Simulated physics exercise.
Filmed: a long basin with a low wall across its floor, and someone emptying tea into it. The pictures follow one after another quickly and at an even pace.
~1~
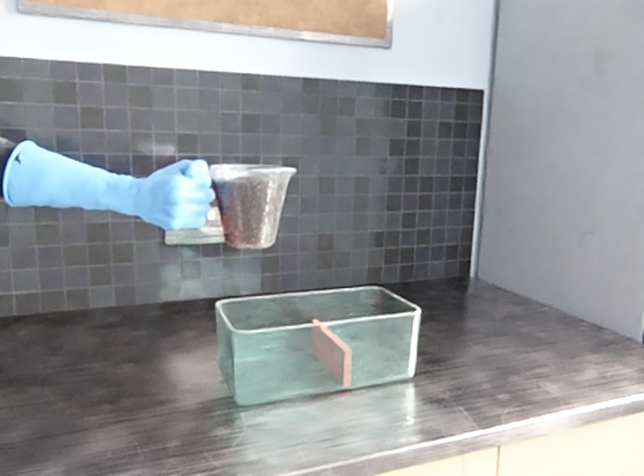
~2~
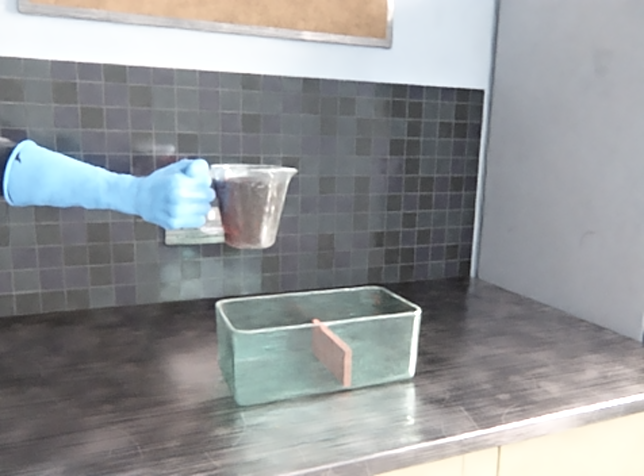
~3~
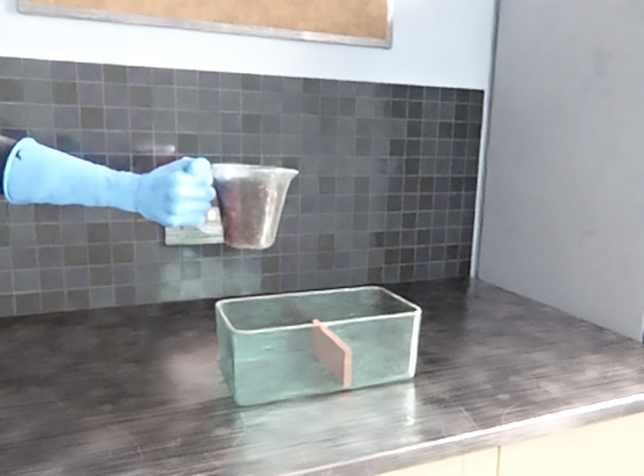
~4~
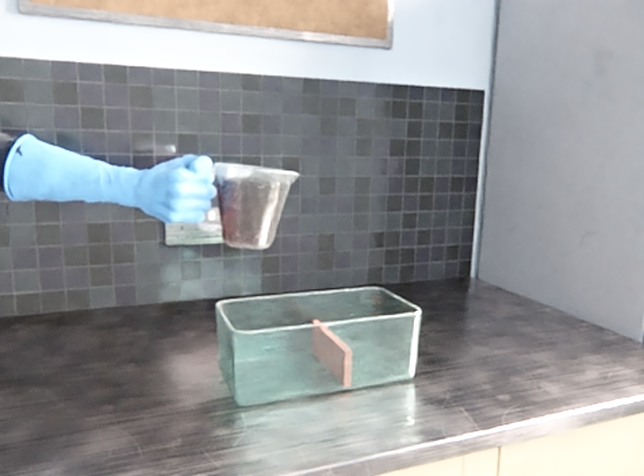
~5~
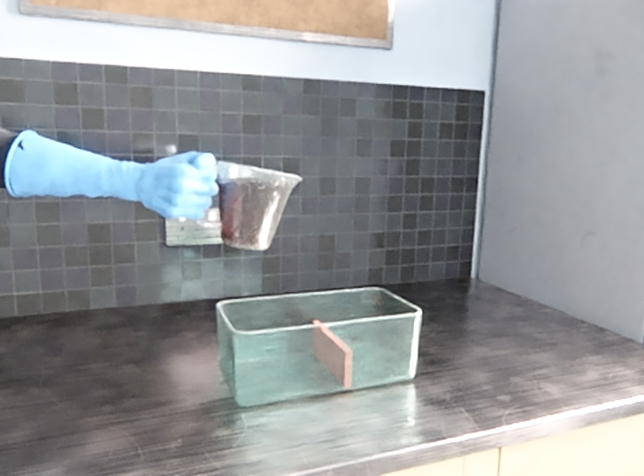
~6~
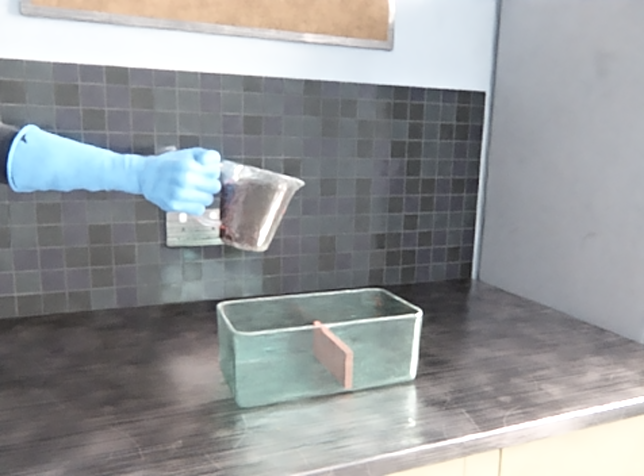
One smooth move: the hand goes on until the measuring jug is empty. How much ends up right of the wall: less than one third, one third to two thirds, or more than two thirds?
Most likely the right of the wall will hold one third or more, up to two thirds.
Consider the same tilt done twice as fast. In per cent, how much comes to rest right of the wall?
It works out near 25 %.
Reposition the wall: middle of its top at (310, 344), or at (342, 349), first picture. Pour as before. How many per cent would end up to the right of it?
About 85 % and 30 %.
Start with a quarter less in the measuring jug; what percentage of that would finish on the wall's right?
35 per cent or so.
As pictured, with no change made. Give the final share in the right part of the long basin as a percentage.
Close to 50 per cent.
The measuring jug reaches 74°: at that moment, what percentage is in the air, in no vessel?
Estimated at 25 per cent or so.
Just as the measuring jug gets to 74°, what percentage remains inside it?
Roughly 60 %.
A moment on, the measuring jug is tipped part way and 62 per cent is still to pour, 1 is left of the wall and 11 right of it.
Next, the measuring jug is tipped right over and 5 per cent is still to pour, 32 is left of the wall and 50 right of it.
Then the measuring jug is tipped right over and 0 per cent is still to pour, 48 is left of the wall and 50 right of it.
Later the measuring jug is tipped right over and 0 per cent is still to pour, 48 is left of the wall and 50 right of it.
At rest 48 per cent lies left of the wall, 50 right of it and 2 outside.
